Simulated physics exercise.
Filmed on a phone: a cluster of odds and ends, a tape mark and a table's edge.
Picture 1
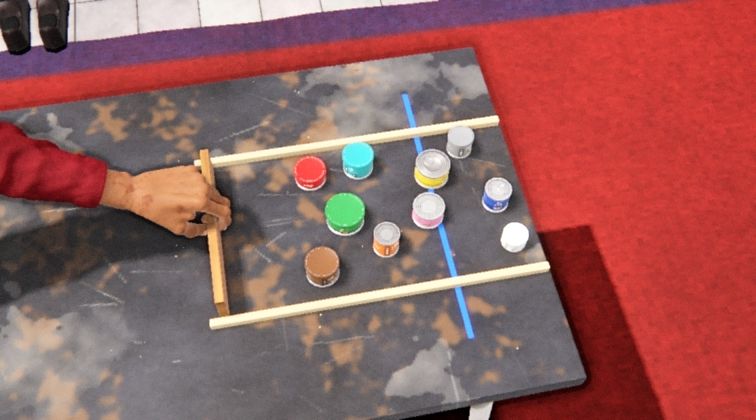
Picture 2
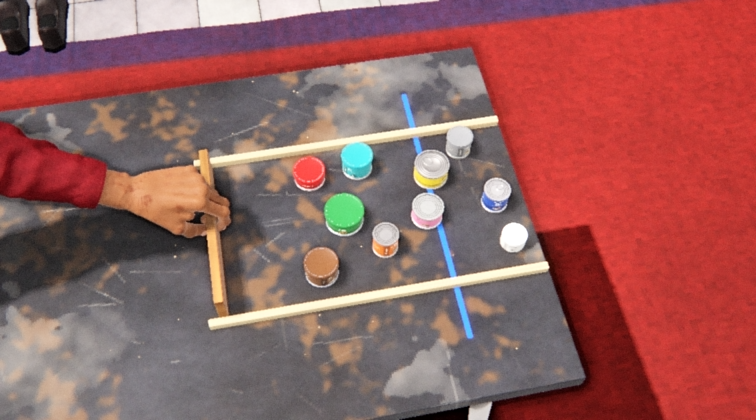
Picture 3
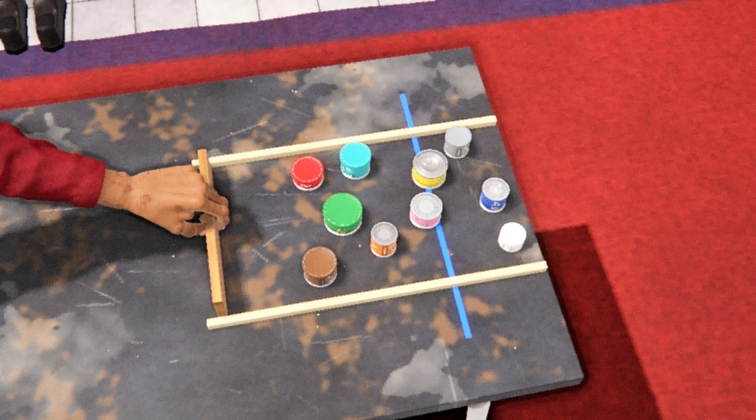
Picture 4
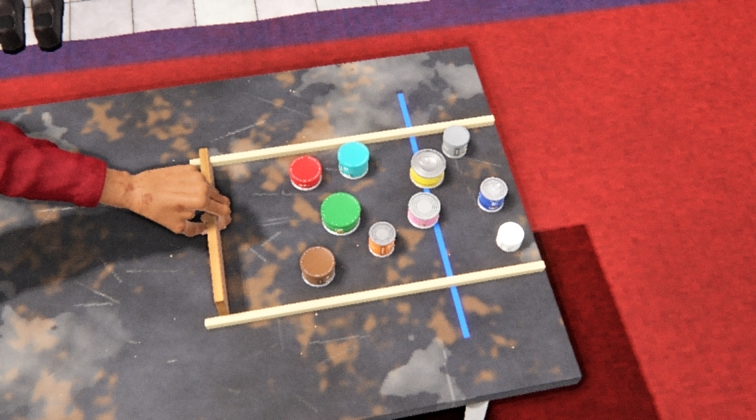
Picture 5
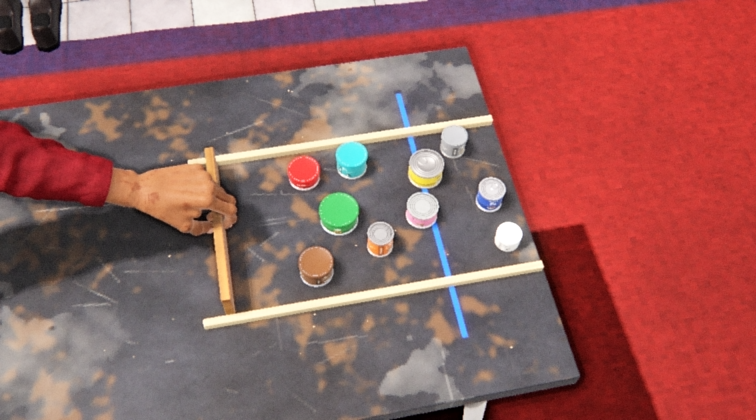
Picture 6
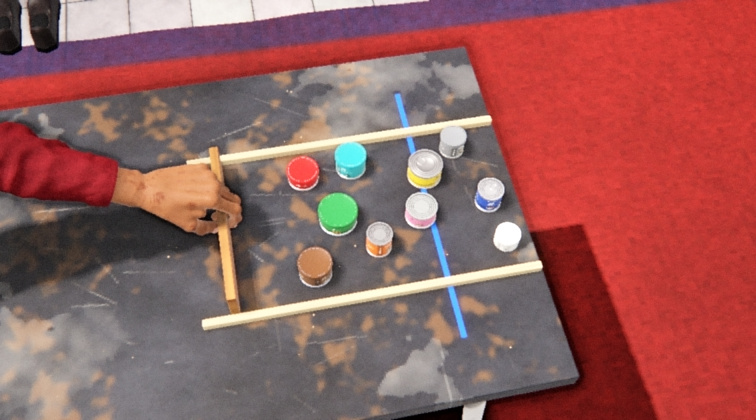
On a dark mottled tabletop, a hand holds a wooden bar, then nudges it slightly right toward small colourful tins sitting still.
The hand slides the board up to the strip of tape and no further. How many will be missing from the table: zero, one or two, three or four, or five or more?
As it turns out, the number that fall off is zero.
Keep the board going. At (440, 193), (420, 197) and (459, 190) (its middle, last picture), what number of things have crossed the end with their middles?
In that order 0, 0 and 1.
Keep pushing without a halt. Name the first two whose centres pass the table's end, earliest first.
They are the grey tin, then the blue tin.
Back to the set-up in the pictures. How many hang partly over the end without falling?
Overhanging: 0.
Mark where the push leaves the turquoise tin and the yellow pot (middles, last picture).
About (452, 136), and the other about (458, 168).
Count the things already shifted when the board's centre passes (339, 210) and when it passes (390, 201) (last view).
First 5, then 6.
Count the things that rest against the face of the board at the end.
That makes 4.
Early on, none off yet; white tub at rest near (507, 237); blue tin at rest near (489, 195); grey tin at rest near (452, 142).
Finally, the number that fall off is zero.
